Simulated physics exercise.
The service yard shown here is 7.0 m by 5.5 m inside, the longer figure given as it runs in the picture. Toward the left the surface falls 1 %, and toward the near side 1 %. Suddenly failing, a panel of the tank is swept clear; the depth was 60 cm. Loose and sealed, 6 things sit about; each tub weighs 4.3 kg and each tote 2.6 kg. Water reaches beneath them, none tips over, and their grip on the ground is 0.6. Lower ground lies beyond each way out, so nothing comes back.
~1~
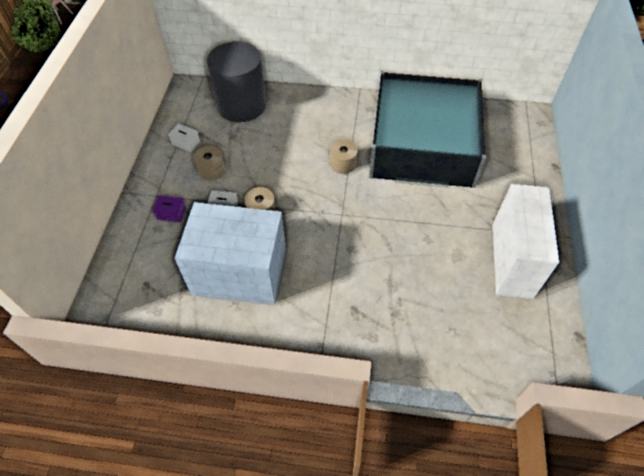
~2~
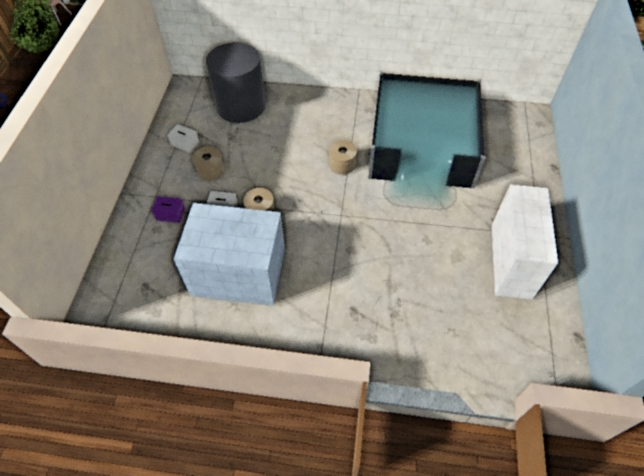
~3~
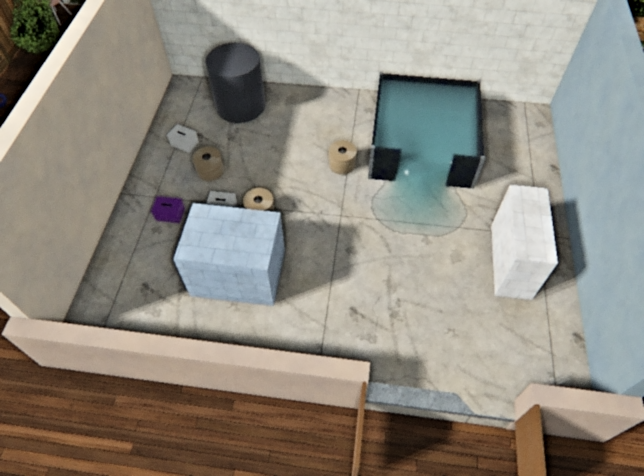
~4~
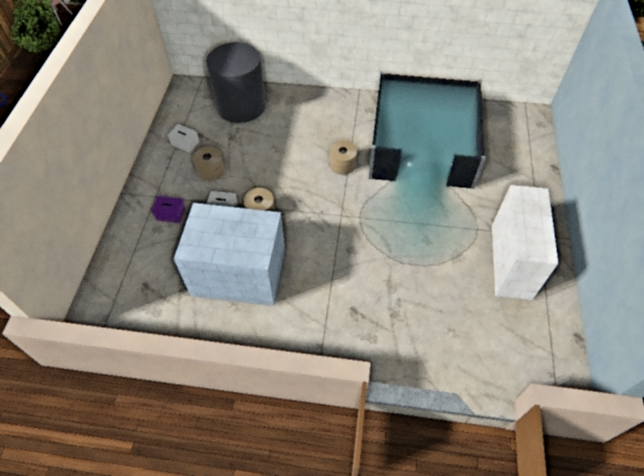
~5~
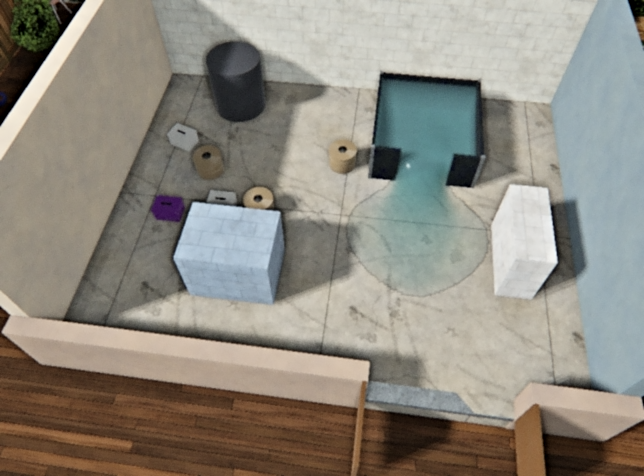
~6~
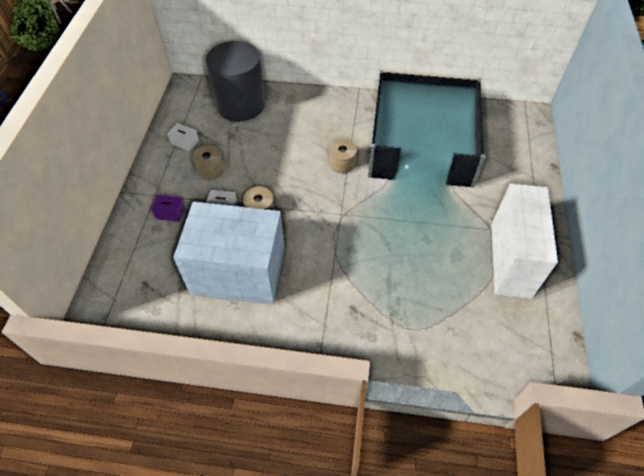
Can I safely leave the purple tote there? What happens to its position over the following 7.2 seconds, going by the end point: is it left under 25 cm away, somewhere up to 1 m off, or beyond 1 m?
It gets somewhat displaced.
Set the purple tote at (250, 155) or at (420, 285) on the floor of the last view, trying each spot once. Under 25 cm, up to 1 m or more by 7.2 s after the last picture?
One try each gives this: It remains roughly in place, then it wanders off a long way.
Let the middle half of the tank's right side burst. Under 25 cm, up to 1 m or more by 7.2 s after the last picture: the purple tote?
In that scenario the purple tote would have stayed in place.
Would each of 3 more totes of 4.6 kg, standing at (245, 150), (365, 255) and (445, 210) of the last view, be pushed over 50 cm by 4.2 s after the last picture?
In the order listed: Behind the line; across the line; across the line.
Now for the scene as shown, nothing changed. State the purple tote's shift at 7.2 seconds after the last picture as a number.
I'd say close to 50 centimetres.
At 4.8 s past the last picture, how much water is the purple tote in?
Close to 2 centimetres.
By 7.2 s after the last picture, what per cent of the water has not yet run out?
I'd say some 58 percent hasn't gone yet.
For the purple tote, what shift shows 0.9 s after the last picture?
Some 0 cm from the start.
Then, 0.9 s after the last picture the purple tote is near (167, 204), 0.0 m from its start, aground; 0 of 6 are out; 0 afloat.
Then, 2.8 s after the last picture the purple tote is near (167, 204), 0.0 m from its start, aground; 0 of 6 are out; 0 afloat.
Then, 4.8 s after the last picture the purple tote is near (167, 203), 0.0 m from its start, aground; 0 of 6 are out; 0 afloat.
Then, 7.2 s after the last picture the purple tote is near (189, 182), 0.5 m from its start, afloat; 0 of 6 are out; 1 afloat.
